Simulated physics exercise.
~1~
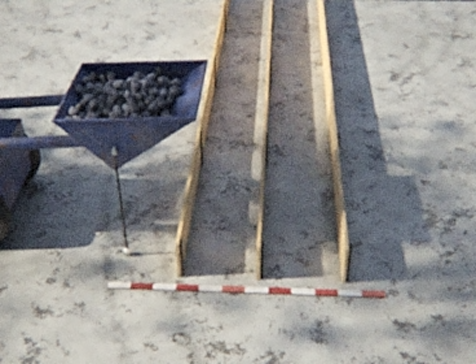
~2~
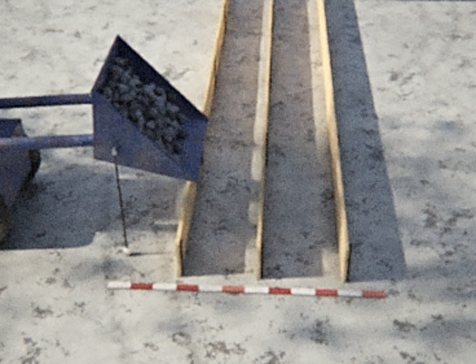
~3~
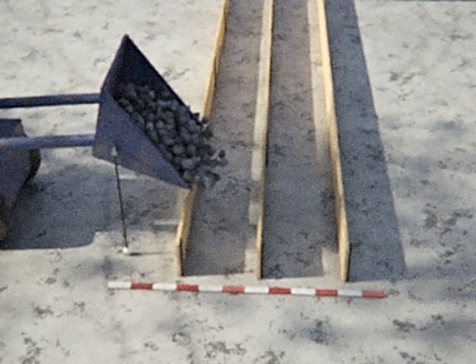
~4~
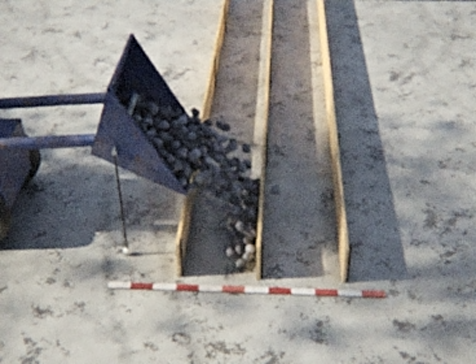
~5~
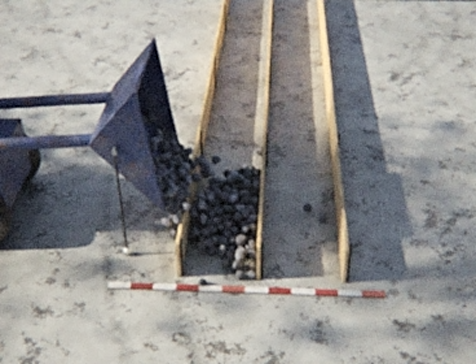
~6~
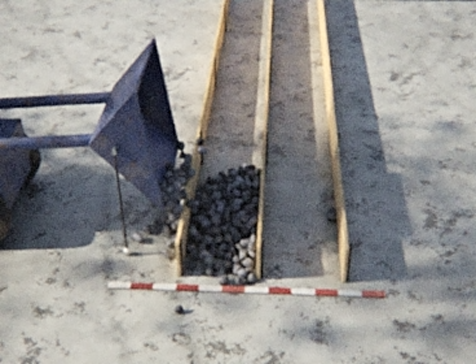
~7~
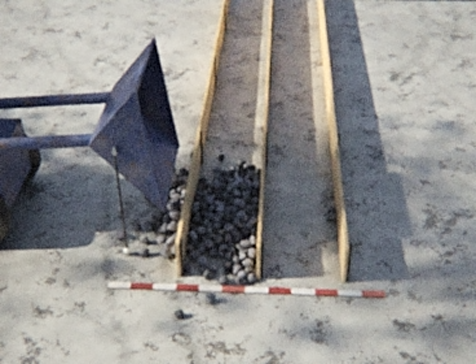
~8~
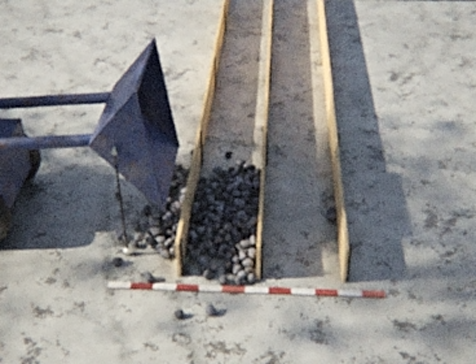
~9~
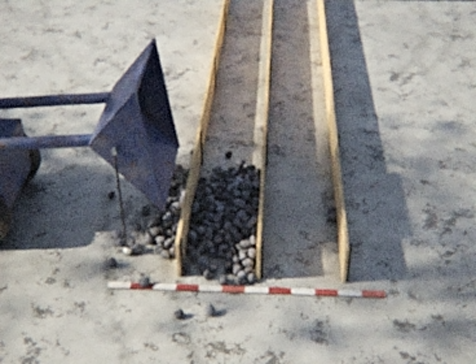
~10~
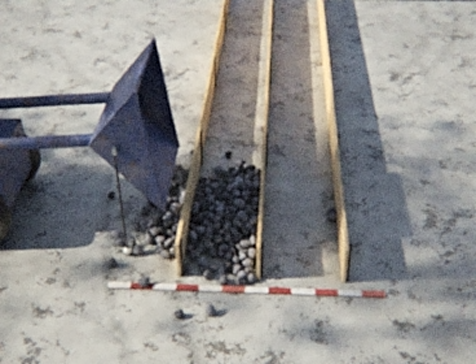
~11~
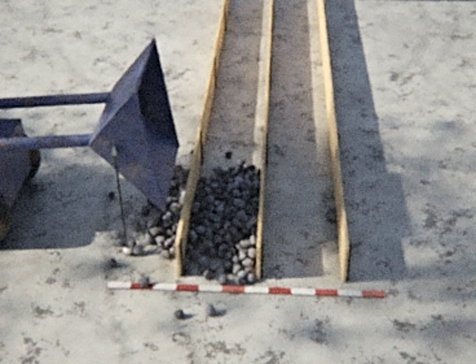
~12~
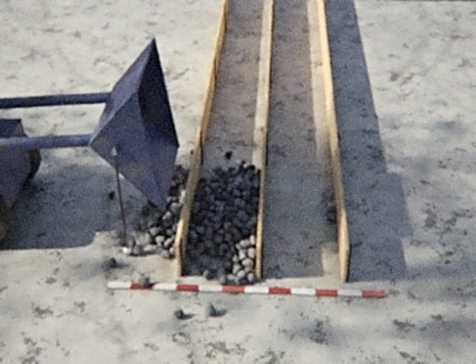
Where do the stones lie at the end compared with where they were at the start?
At the start the stones are heaped in the raised blue bucket on the left. At the end they lie lower and further right on the ground, mostly in the near bay between the boards, with some just left of it.
